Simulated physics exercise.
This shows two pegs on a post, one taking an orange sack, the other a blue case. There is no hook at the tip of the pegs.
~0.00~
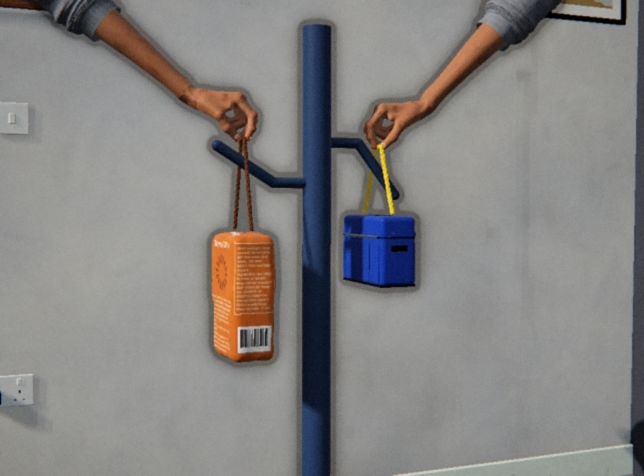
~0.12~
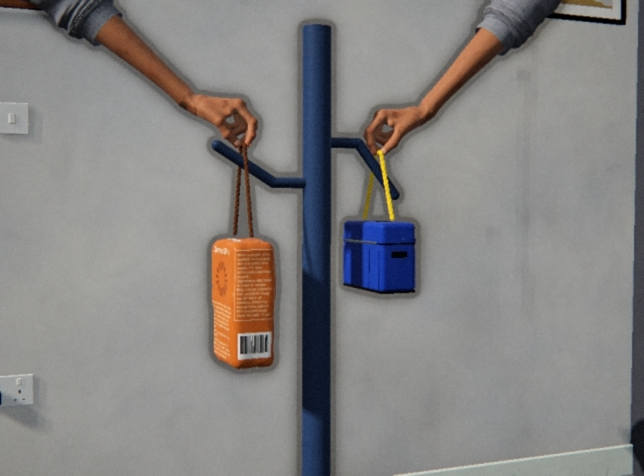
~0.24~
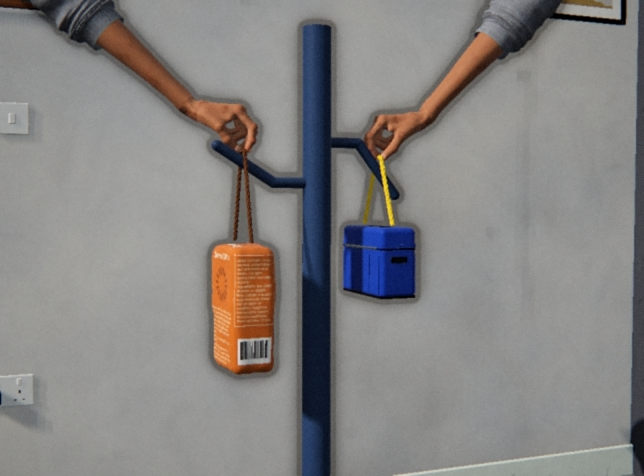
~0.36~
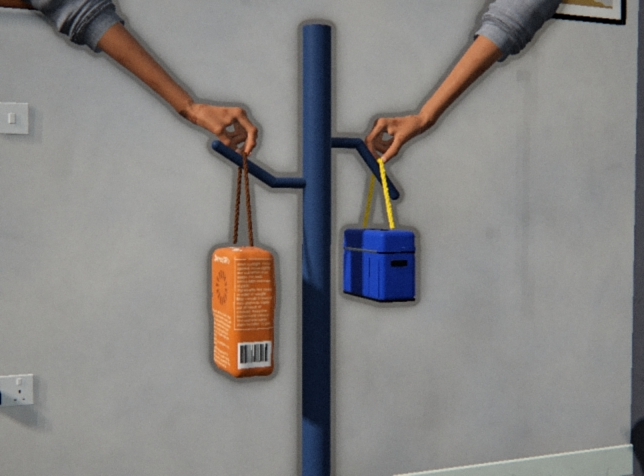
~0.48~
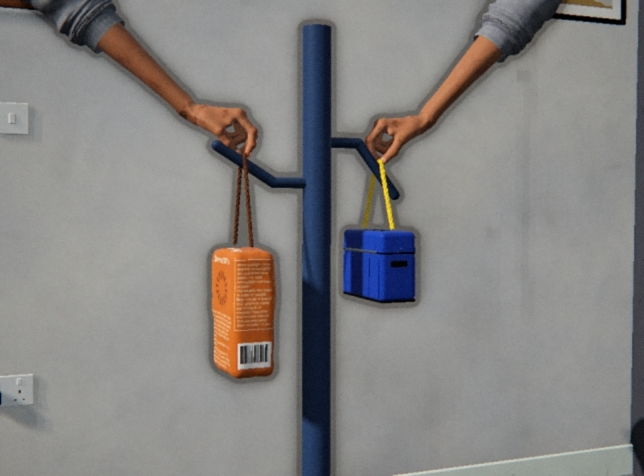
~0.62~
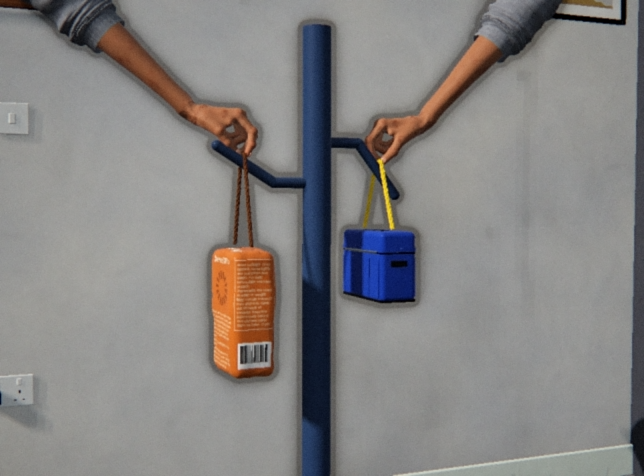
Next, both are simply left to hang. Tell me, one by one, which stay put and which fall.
In order: The orange sack does not fall. The blue case falls away.
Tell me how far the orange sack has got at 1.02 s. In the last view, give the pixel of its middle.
Roughly at (282, 330).
After 1.02 s, orange sack still up near (282, 330); blue case falling.
After 1.42 s, orange sack still up near (313, 329); blue case on the floor.
In the end, orange sack still up near (303, 330); blue case on the floor. The orange sack stays hanging and the blue case drops to the floor.
